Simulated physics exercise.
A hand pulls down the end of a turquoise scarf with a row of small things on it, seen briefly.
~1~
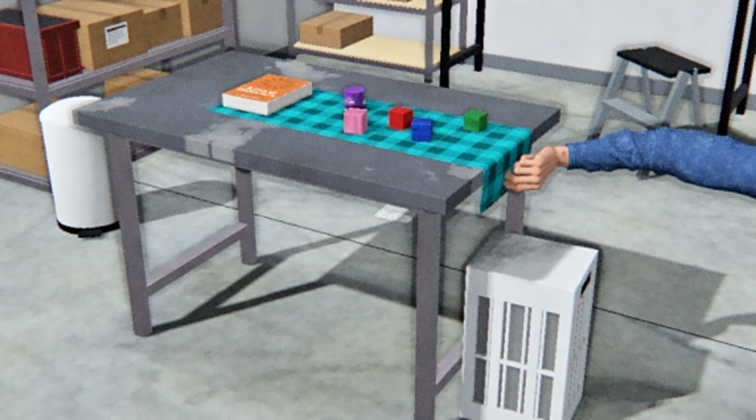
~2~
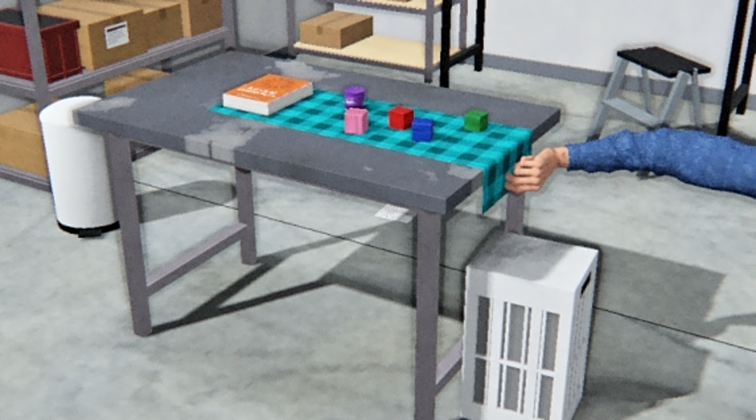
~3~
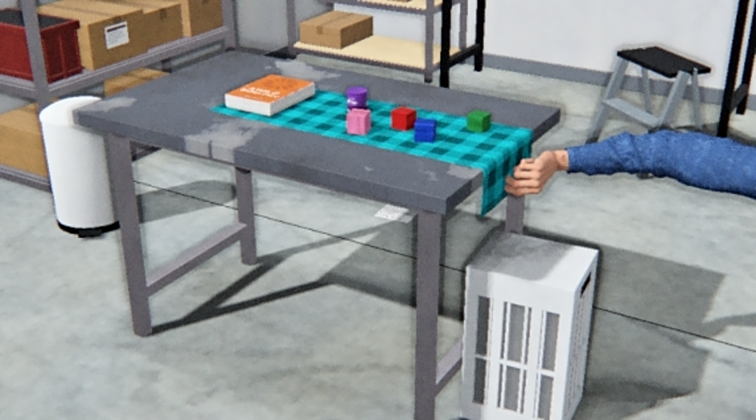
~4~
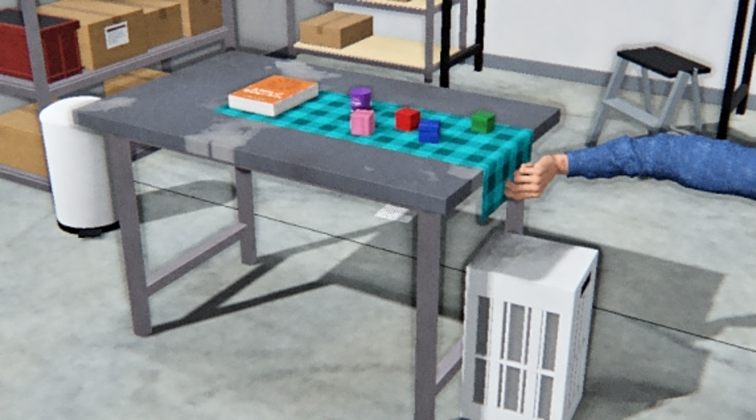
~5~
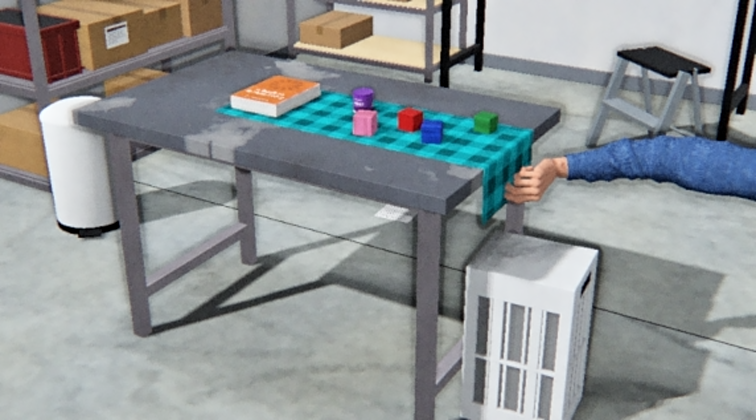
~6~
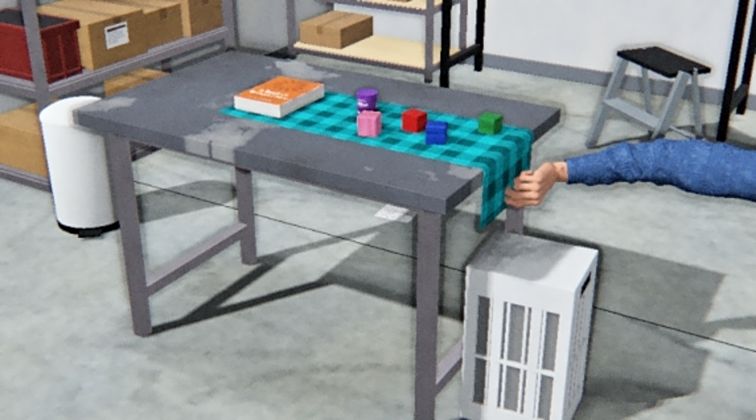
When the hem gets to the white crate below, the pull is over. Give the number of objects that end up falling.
Fallen count: One.
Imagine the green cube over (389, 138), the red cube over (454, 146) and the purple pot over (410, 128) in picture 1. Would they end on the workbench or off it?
The green cube keeps its place on top, the red cube is carried off, the purple pot remains up.
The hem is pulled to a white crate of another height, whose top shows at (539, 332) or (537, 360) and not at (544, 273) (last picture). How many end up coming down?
You'd get 3 and then 4.
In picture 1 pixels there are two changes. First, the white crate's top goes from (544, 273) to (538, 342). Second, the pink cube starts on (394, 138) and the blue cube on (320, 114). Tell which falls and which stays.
As for the pink cube, it leaves the top; as for the blue cube, it stays in place.
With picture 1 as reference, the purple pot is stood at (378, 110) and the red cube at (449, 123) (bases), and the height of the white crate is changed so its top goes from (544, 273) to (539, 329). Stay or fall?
The purple pot stays put; the red cube is lost.
A little later, hem near (506, 233); all still up.
Next, hem on the crate; green cube gone.
When it is over, hem on the crate; green cube gone. The count of fallen things is one.
